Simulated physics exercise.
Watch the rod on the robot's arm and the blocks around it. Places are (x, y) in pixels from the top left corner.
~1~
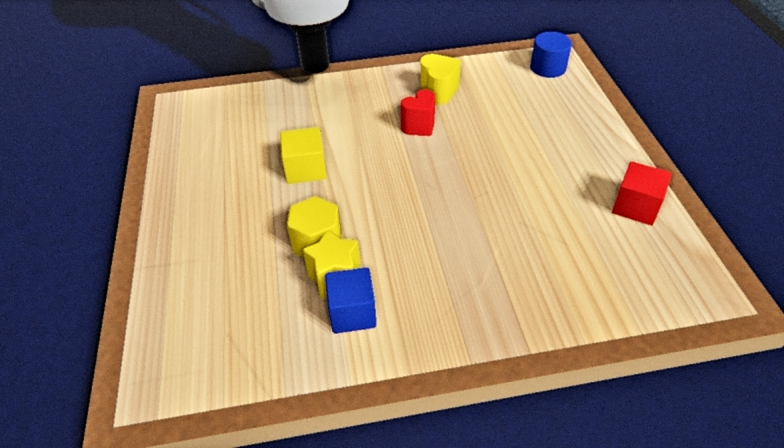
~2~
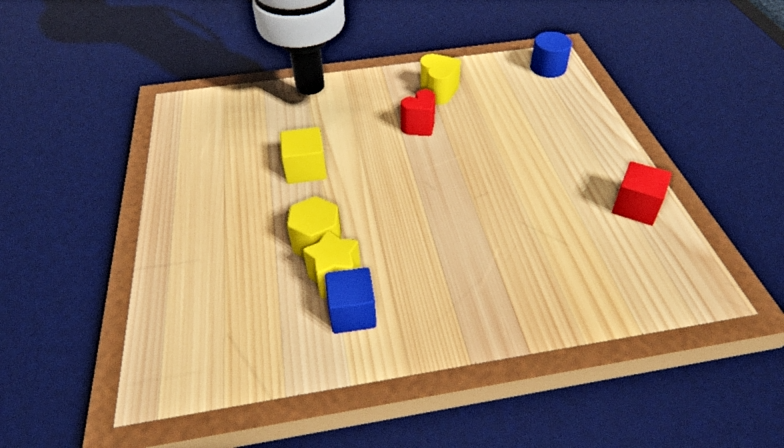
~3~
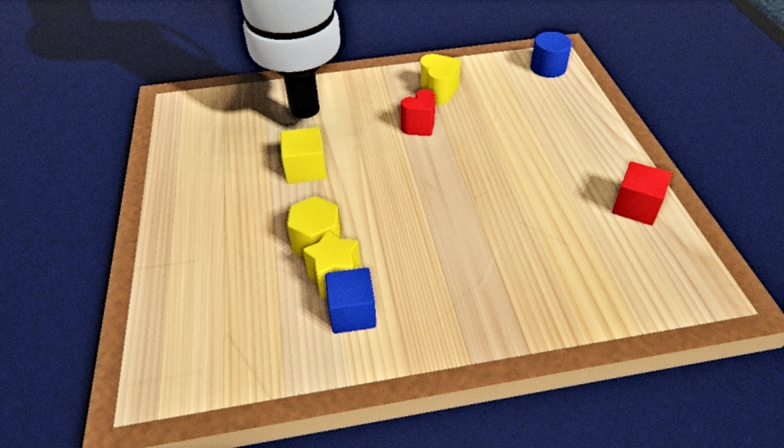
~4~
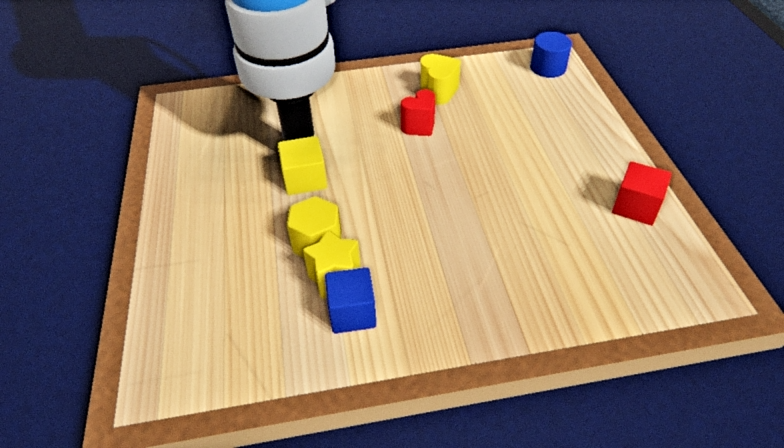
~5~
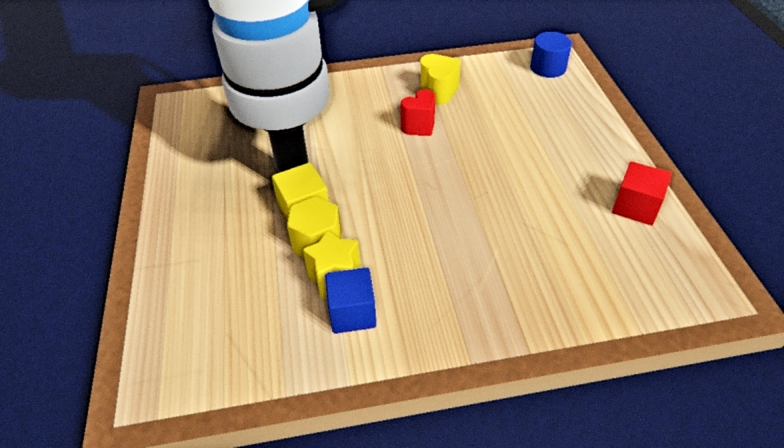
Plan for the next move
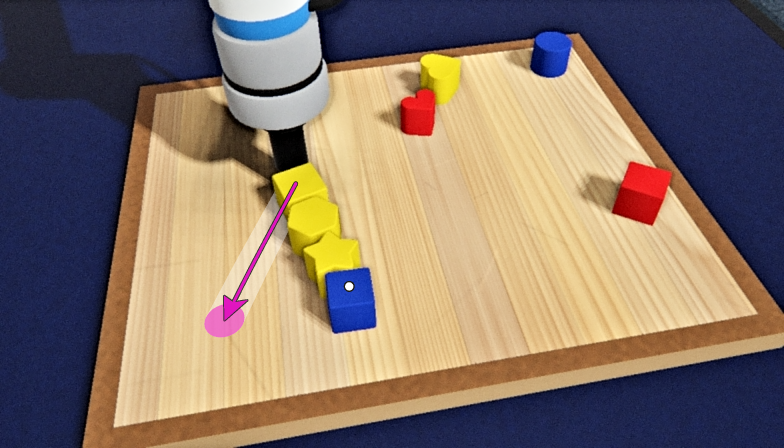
Robot arm's black rod moving down a wooden board and pushing a yellow square block up to a yellow hexagonal block.
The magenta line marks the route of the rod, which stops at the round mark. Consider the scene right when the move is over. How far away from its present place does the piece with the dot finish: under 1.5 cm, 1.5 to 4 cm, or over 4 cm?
It moves a fair bit, 1.5 to 4 cm.
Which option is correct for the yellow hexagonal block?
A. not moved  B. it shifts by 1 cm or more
Letter B.
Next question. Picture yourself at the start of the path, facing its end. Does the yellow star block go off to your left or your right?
It heads left.
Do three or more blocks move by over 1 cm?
Yes, it checks out.
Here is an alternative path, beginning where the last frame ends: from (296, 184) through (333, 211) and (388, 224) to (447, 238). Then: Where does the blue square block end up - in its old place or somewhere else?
It is shoved along.
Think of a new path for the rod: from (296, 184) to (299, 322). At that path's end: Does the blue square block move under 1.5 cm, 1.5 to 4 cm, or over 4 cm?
It is going to finish beyond 4 cm from where it is now.
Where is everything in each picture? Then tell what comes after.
The first picture shows rod tip (315, 66); block tops, yellow square block (301, 141); yellow hexagonal block (313, 215); yellow star block (332, 251); blue square block (349, 286).
The second picture shows rod (310, 87); blocks unchanged.
The third picture shows rod (305, 110); blocks unchanged.
The fourth picture shows rod (299, 135); yellow square block (300, 151).
The fifth picture shows rod (292, 164); yellow square block (299, 181); yellow hexagonal block (313, 215); yellow star block (332, 251); blue square block (349, 286).
Path on the board, from (296, 184) to (225, 320); the dot is on the blue square block.
On the path given first. One third of the way, rod (269, 204); yellow square block (293, 220), turned 35° anticlockwise; yellow hexagonal block (331, 240), turned 35° anticlockwise; yellow star block (357, 272), turned 20° clockwise; blue square block (359, 312), turned 20° clockwise.
Two thirds of the way, rod (244, 250); yellow square block (293, 230), turned 50° anticlockwise; yellow hexagonal block (337, 243), turned 45° anticlockwise; yellow star block (365, 276), turned 25° clockwise; blue square block (362, 317), turned 25° clockwise.
At the end, rod (217, 301); yellow square block (293, 230), turned 50° anticlockwise; yellow hexagonal block (337, 243), turned 45° anticlockwise; yellow star block (365, 276), turned 25° clockwise; blue square block (362, 316), turned 25° clockwise.
